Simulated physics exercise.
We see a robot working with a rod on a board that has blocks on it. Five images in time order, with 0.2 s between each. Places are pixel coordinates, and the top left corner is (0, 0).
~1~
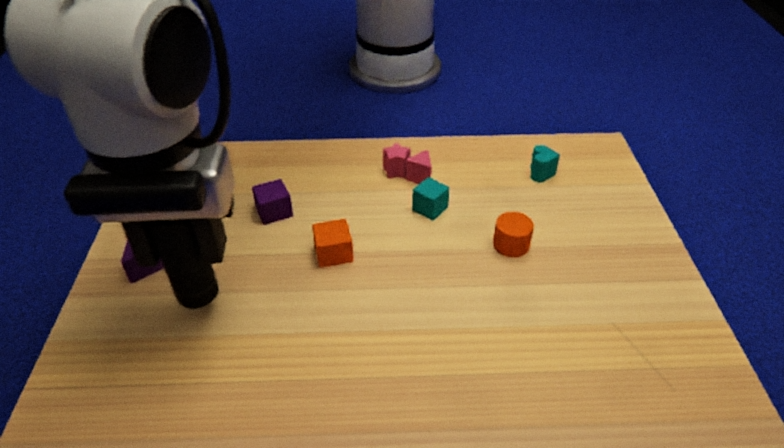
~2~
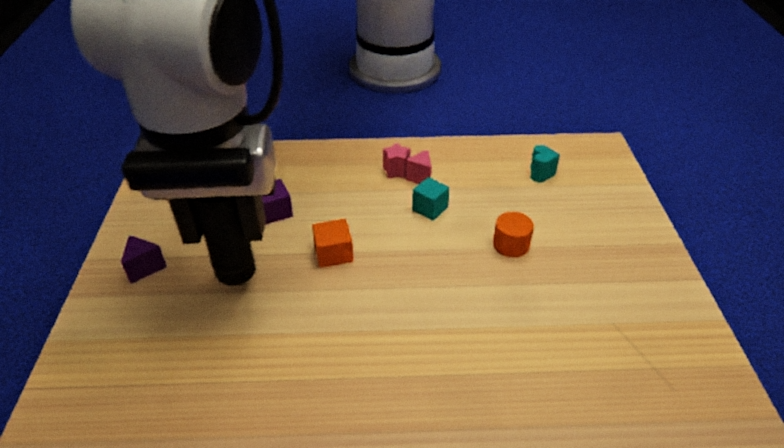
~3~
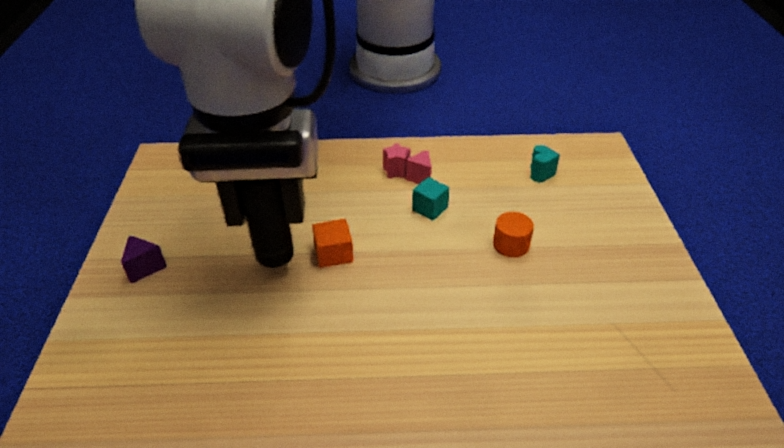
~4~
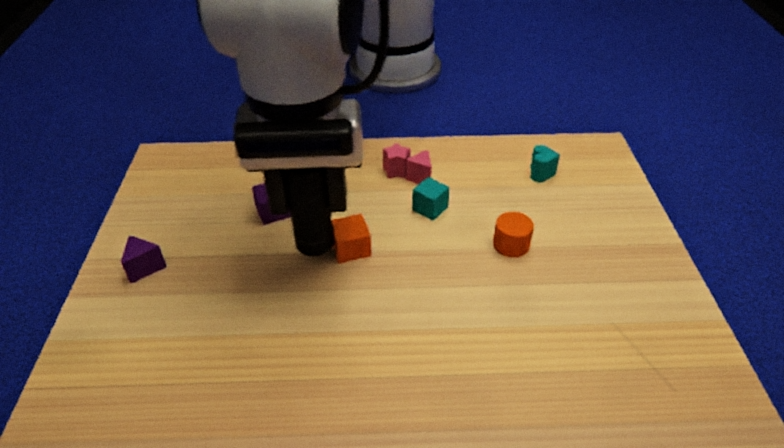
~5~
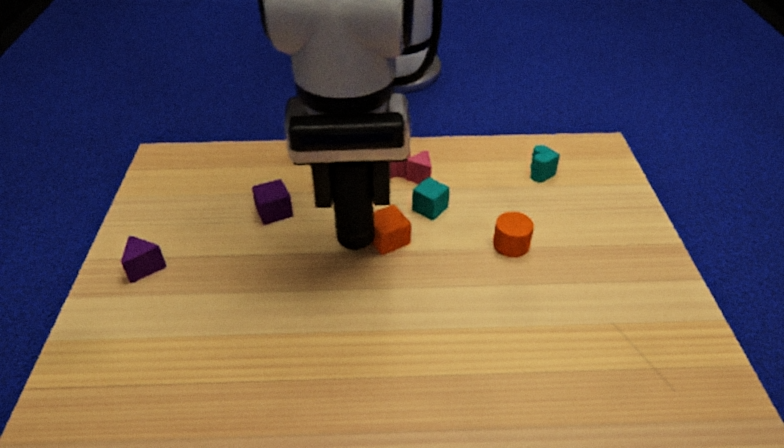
To begin with, a robot arm holds a dark rod at the left of a wooden board scattered with purple, orange, pink and turquoise blocks. The rod moves right to the orange square block, then pushes it rightward, closer to the turquoise square block.
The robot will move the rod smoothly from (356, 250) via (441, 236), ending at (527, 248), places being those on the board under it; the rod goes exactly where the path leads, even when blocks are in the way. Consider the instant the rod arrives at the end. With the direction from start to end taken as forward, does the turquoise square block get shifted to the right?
That would be a no.
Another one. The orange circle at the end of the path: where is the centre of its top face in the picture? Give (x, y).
So, by the moment the path ends, you'll find the top centre of the orange circle at (570, 232).
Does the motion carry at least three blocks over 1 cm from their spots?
Short answer: Yes.
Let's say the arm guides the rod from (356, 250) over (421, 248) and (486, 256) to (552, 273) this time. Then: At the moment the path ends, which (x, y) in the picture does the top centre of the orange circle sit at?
In the picture, it is at (540, 221).
On the path given first. One third of the way, rod (414, 227); orange square block (442, 204), turned 20° anticlockwise; turquoise square block (440, 181), turned 20° anticlockwise.
Two thirds of the way, rod (472, 224); orange square block (474, 193), turned 45° anticlockwise; turquoise square block (445, 176), turned 60° anticlockwise.
At the end, rod (530, 235); orange square block (474, 193), turned 45° anticlockwise; turquoise square block (445, 176), turned 60° anticlockwise; orange circle (570, 232).
